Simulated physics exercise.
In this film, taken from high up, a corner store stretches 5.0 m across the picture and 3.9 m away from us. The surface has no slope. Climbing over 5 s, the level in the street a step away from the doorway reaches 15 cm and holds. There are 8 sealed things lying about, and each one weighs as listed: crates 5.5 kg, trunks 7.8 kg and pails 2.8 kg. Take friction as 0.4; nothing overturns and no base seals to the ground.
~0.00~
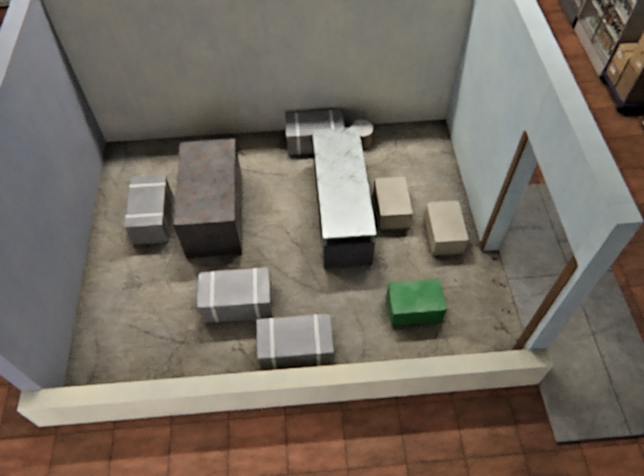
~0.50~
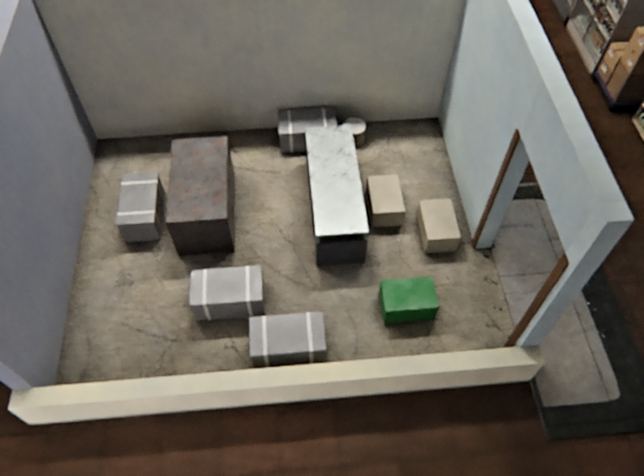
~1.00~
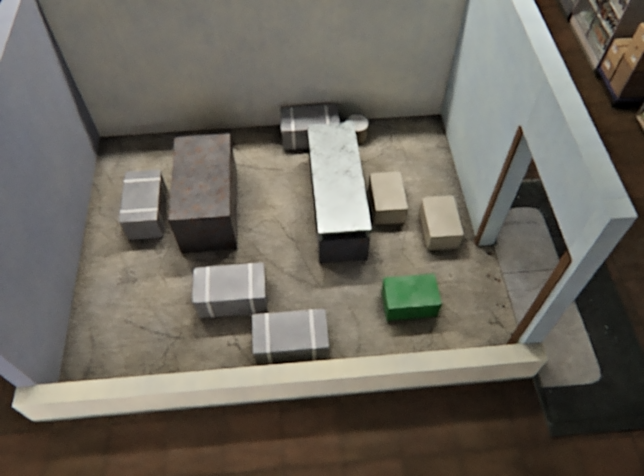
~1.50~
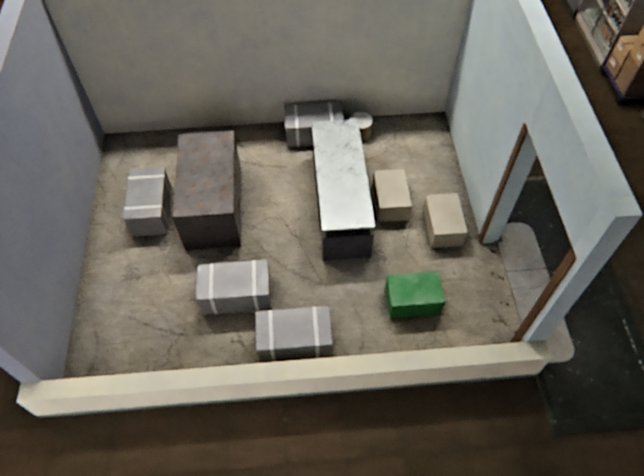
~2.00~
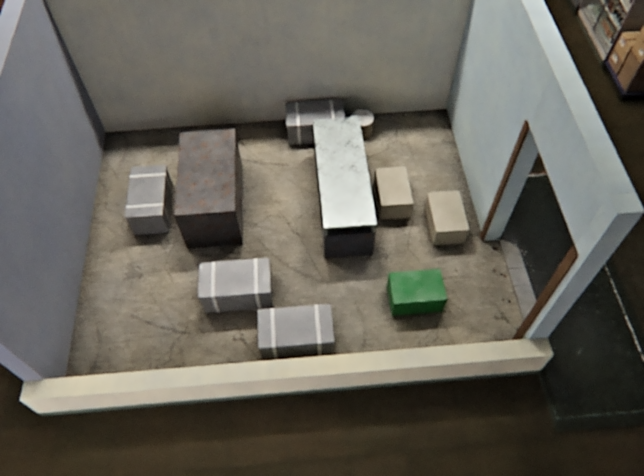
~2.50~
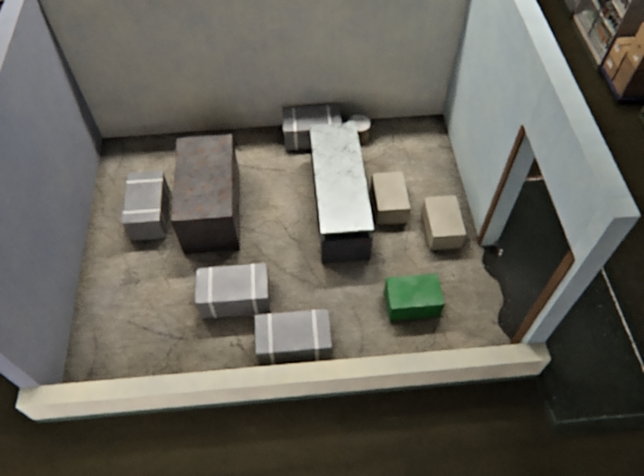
A small open-topped room with pale walls and a worn floor, seen from high above, has a doorway on the right and shelves beyond it. Inside stand a tall brown block and grey banded boxes, a pale-topped table, two beige boxes and a green crate near the front right. The contents stay put while the view shifts slightly and dark water spreads outside, covering the tiles and paving, then edges through the doorway.
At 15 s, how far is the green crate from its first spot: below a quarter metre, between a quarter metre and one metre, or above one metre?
A long trip.
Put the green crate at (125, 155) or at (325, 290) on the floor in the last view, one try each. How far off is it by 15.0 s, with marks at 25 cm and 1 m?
Try one: Moderate displacement; try two: Large displacement.
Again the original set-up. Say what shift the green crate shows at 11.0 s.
Displacement by then near 300 cm.
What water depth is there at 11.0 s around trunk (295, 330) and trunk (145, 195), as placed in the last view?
Close to 9 and 2 centimetres.
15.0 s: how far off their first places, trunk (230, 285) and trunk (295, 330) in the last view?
Shifts: 250 cm / 300 cm.
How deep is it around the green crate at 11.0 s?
6 cm or so.
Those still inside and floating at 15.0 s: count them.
The count is 8.
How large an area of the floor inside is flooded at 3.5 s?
My estimate is roughly 1.0 m2.
After 3.5 s the green crate is near (415, 291), 0.0 m from its start, aground; 0 afloat.
After 6.8 s the green crate is near (296, 292), 1.3 m from its start, afloat; 1 afloat.
After 11.0 s the green crate is near (160, 239), 3.1 m from its start, afloat; 7 afloat.
After 15.0 s the green crate is near (163, 184), 3.4 m from its start, afloat; 8 afloat.
